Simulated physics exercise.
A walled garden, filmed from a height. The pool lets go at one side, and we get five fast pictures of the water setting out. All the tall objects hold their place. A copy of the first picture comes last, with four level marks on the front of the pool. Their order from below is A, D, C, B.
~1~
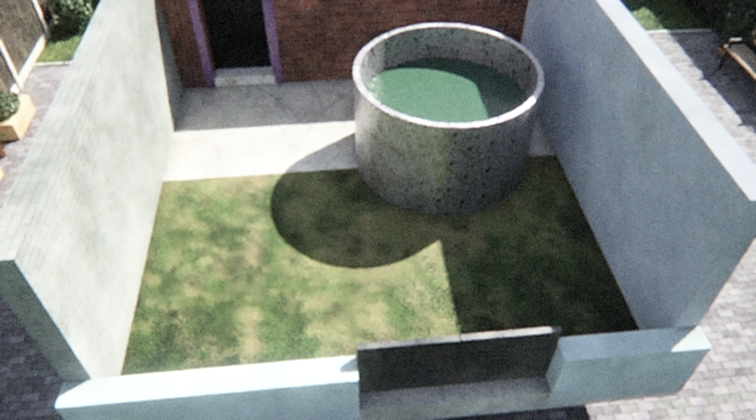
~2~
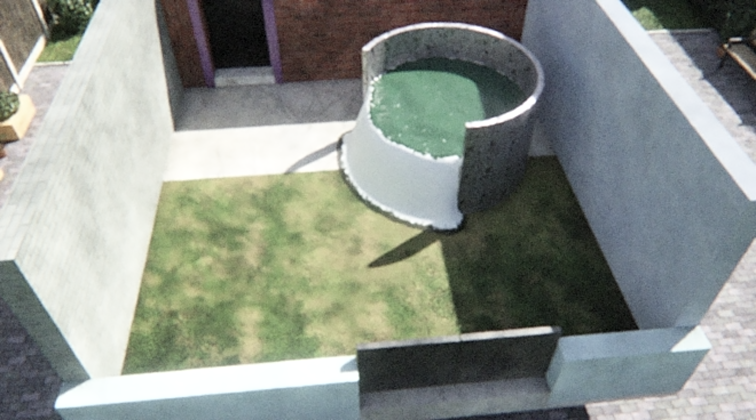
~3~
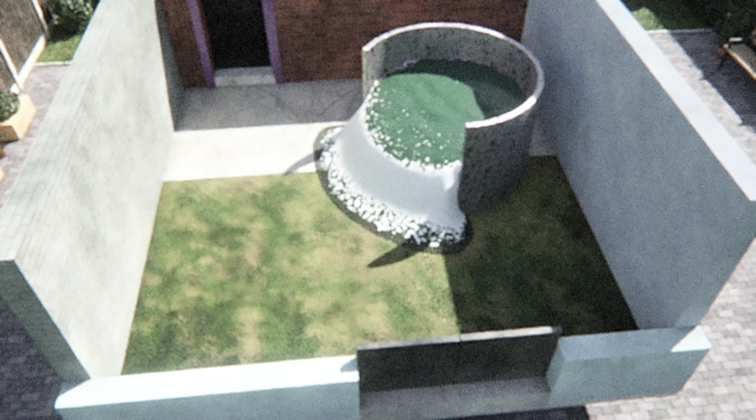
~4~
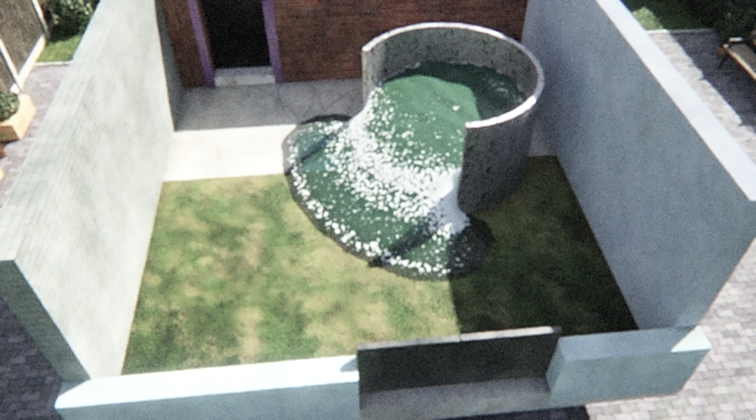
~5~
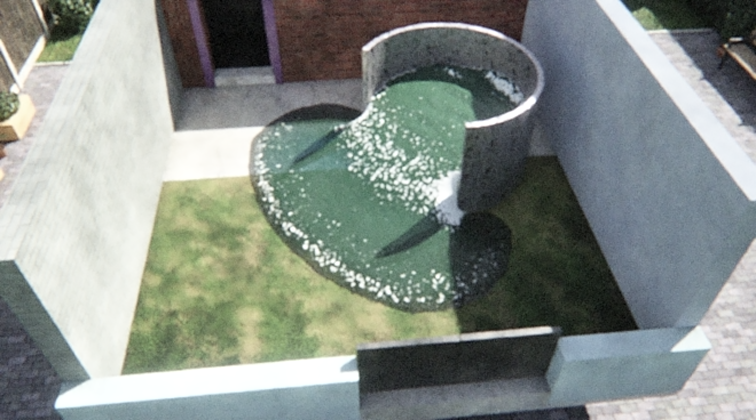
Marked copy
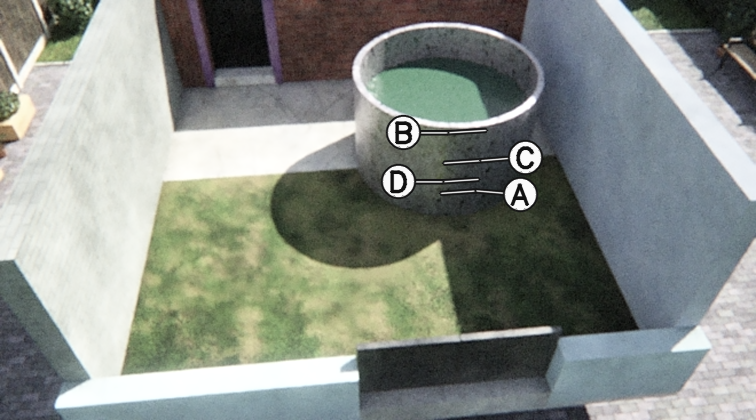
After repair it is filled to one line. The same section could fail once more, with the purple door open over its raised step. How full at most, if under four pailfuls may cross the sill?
The limit is C.
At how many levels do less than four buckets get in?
Three.
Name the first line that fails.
The answer is B.
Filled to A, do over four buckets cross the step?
No, that is safe.
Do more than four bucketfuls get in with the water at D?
No.
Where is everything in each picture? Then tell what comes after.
Water in the pool at rest, its middle at (445, 102); foot of the purple doorway at (246, 85); shut gate at (458, 343).
Water covers 3 % of the ground and shows as far out as (460, 223).
Water covers 7 % of the ground and shows as far out as (455, 246).
Water covers 14 % of the ground and shows as far out as (466, 266).
Water covers 25 % of the ground and shows as far out as (463, 298).
On the marked copy, A at (458, 192); B at (466, 131); C at (462, 161); D at (460, 180); from the bottom up A, D, C, B.
With A, nothing gets over.
With B, about 14 bucketfuls get in.
With C, a bucket or two gets in.
With D, nothing gets over.
